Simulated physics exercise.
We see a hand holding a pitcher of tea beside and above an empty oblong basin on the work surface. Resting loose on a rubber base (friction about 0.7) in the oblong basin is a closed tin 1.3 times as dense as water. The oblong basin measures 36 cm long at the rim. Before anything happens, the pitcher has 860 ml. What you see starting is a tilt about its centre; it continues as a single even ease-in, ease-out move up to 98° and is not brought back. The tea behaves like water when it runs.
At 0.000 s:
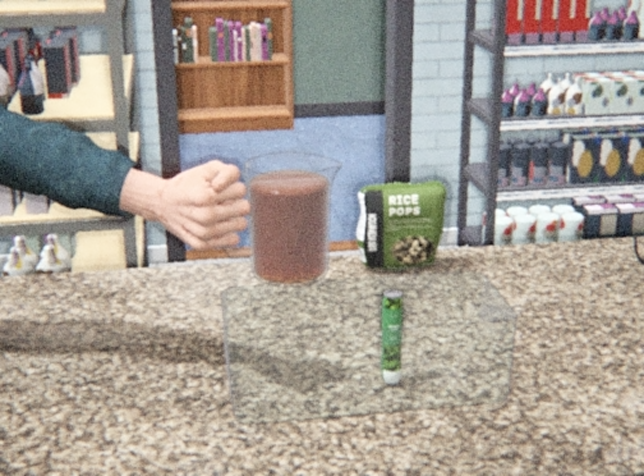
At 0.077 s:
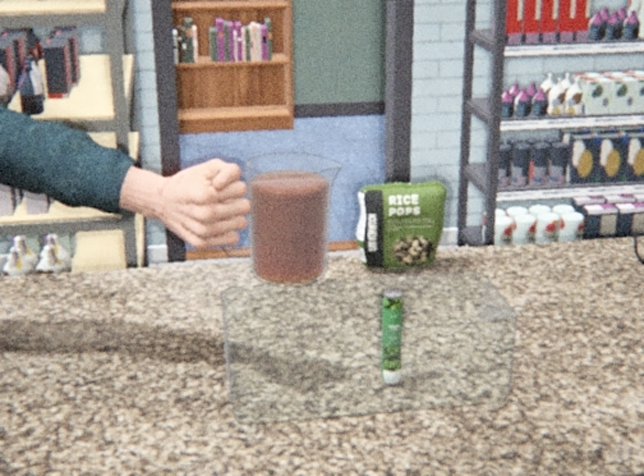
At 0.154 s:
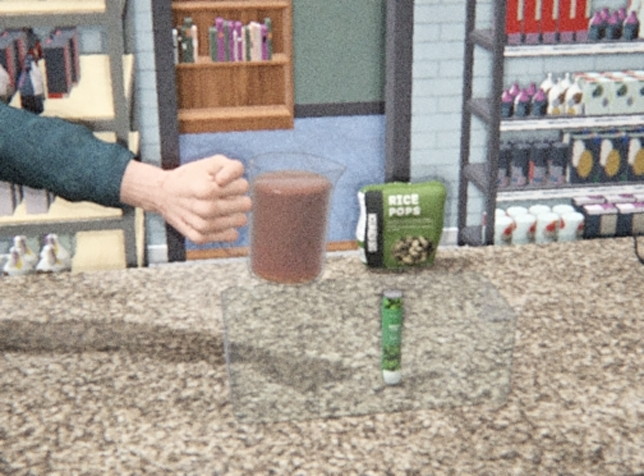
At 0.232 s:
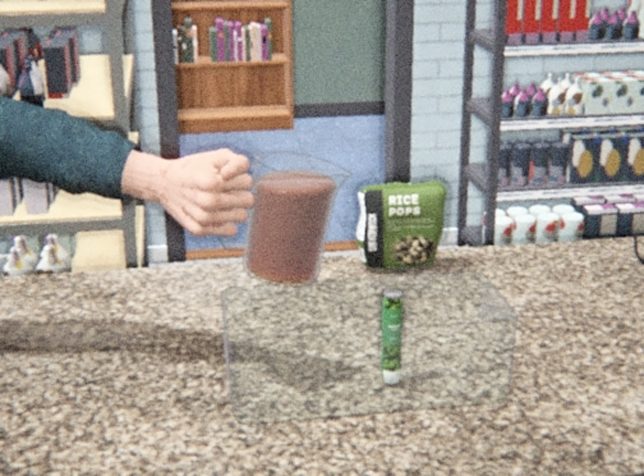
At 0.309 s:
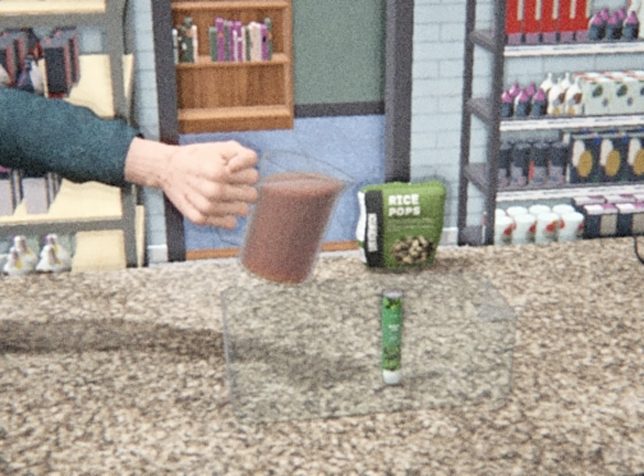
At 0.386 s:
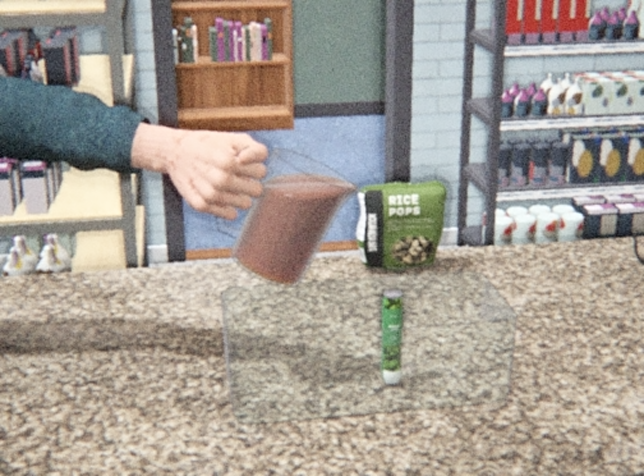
A clear pitcher of reddish-brown tea, gripped by a hand in a dark teal sleeve reaching in from the left, starts upright and then tilts steadily rightward. It hangs above a speckled stone counter in a shop, seen from the front and slightly above by a still camera. An empty transparent basin, a green-and-white tube and a green rice pops bag sit motionless, with stocked shelves behind.
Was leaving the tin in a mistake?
Yes, it gets knocked over.
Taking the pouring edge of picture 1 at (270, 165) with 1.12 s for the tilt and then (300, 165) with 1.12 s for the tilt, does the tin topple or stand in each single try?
First it stays on its base; then it tips over.
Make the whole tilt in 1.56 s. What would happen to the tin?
Then the tin tumbles.
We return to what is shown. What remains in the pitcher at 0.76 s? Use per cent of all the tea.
Near 76 in a hundred.
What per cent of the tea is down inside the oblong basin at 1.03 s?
I reckon close to 50 per cent.
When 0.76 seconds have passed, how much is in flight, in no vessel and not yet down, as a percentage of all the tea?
Estimate: About 14 % of all of it.
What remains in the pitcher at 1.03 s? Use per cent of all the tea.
About 34 per cent.
By 0.76 s the tilt is 75° and 76 per cent is still to pour; the tin stands where it began.
By 1.03 s the tilt is 96° and 33 per cent is still to pour; the tin stands where it began.
By 1.31 s the tilt is 98° and 8 per cent is still to pour; the tin lies on its side.
By 1.62 s the tilt is 98° and 1 per cent is still to pour; the tin lies on its side.
At rest the tin lies on its side.
